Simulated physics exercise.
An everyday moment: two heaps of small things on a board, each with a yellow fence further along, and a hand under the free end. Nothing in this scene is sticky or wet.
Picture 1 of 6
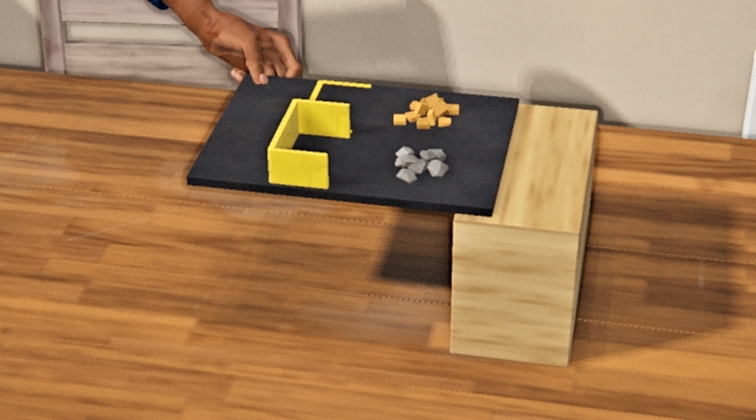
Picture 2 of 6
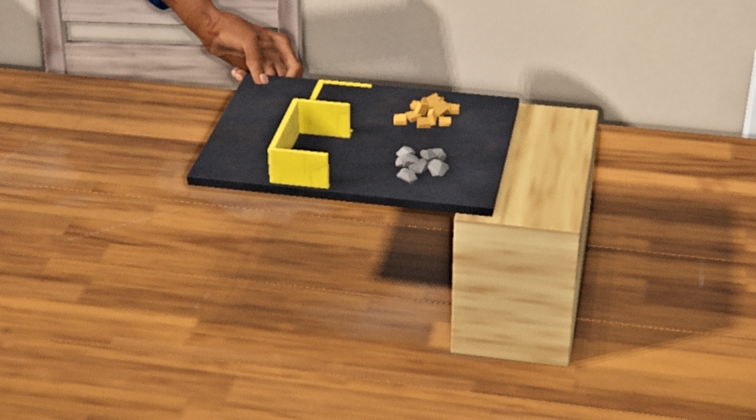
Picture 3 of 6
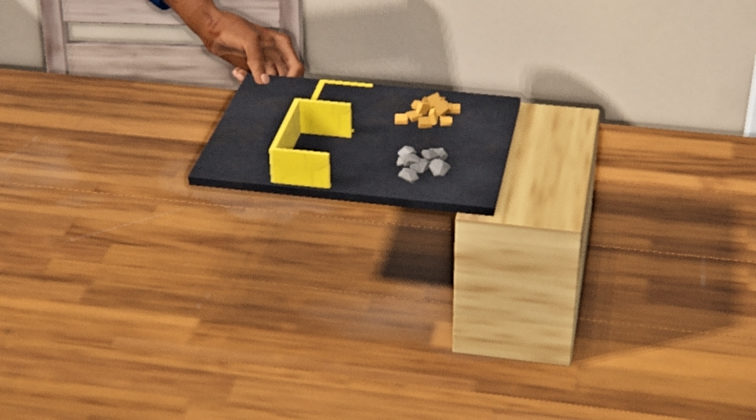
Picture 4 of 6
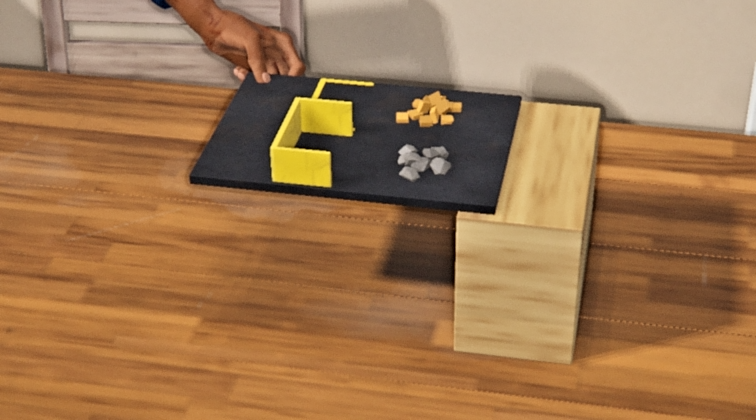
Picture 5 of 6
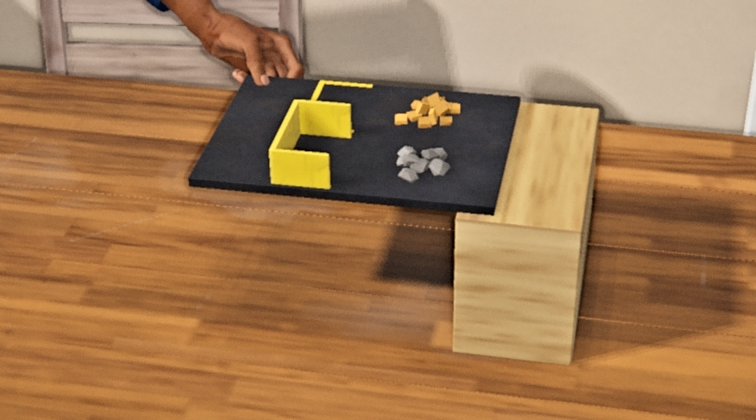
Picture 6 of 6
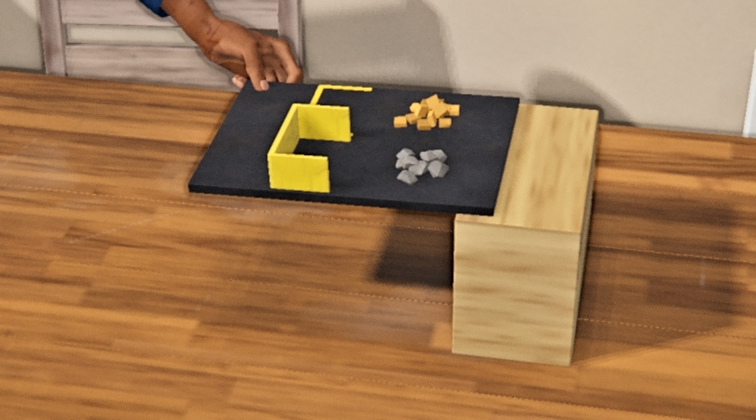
Hand holding the left end of a black board with yellow barriers and two small piles, lowering it very slightly.
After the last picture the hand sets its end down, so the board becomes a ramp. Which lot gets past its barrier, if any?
Well, the nearer lot fails to clear it, and the farther lot clears it.
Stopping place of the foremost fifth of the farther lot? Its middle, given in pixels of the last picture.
Roughly at (253, 233) in the last picture.
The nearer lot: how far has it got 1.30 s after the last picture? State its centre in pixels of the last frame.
About (376, 202).
Then, 0.63 s after the last picture, board sloping at 15°; nearer lot where it was; farther lot where it was.
Then, 1.30 s after the last picture, board sloping at 31°; nearer lot has reached its bar; farther lot on its way down.
Then, 2.10 s after the last picture, board resting at 38°; nearer lot has reached its bar; farther lot all past its bar.
At rest, board resting at 38°; nearer lot gathered behind its bar; farther lot all past its bar.
